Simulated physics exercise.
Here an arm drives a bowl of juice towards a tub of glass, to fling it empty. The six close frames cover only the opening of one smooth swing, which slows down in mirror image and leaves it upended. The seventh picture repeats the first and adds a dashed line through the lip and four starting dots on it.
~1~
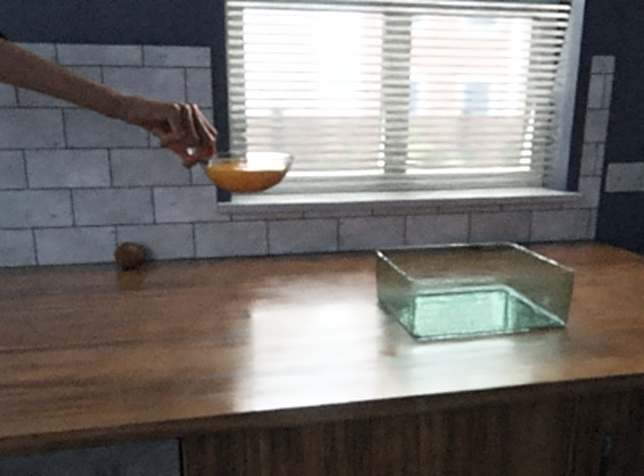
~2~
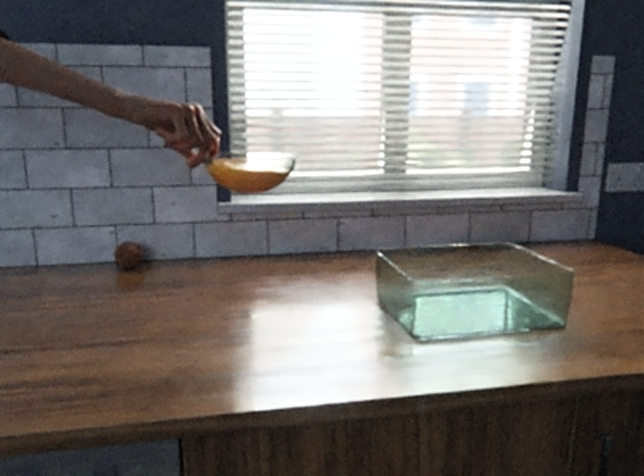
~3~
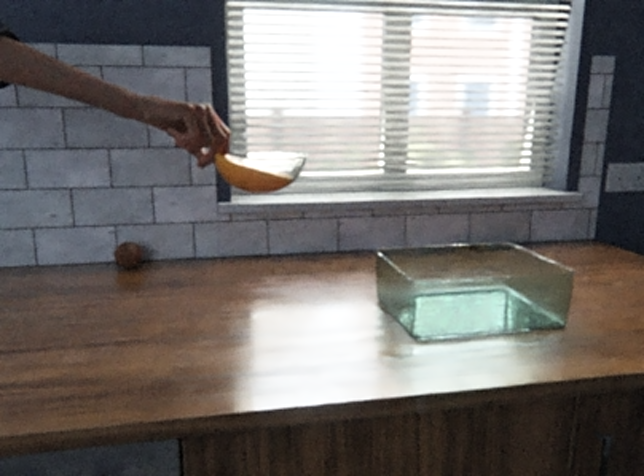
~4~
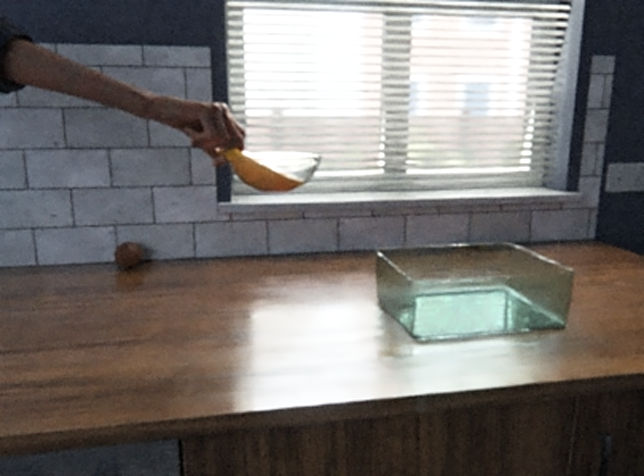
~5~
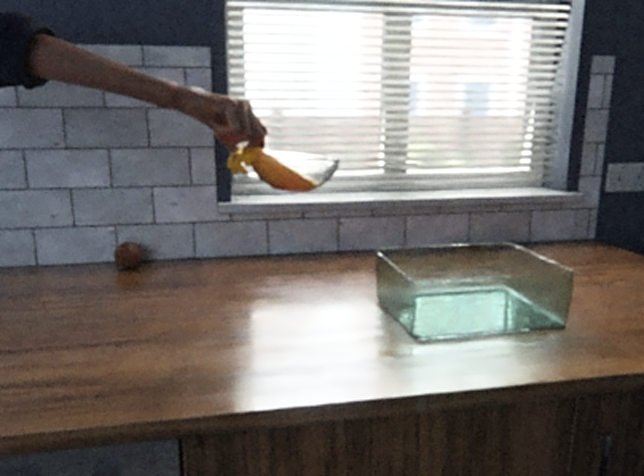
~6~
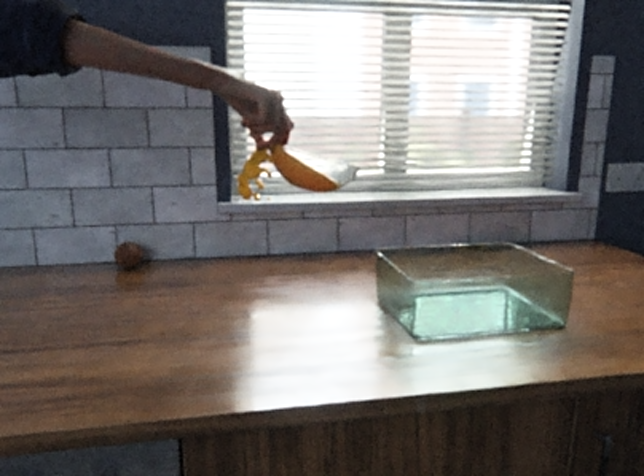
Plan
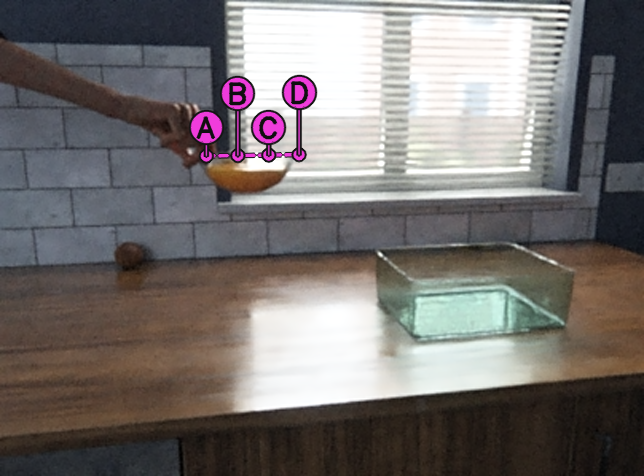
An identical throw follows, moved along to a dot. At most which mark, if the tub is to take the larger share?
Use spot B.
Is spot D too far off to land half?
No, that is safe.
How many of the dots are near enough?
Three.
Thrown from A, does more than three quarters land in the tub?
No, less.
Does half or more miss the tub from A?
Yes, it does.
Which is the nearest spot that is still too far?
That is spot A.
On the marked copy, A at (206, 155); B at (237, 155); C at (268, 155); D at (299, 154).
With A, about 35 % lands in the tub, 60 % falls short and 5 % goes beside or beyond.
With B, about 62 % lands in the tub, 28 % falls short and 9 % goes beside or beyond.
With C, about 76 % lands in the tub, 15 % falls short and 9 % goes beside or beyond.
With D, about 74 % lands in the tub, 13 % falls short and 13 % goes beside or beyond.
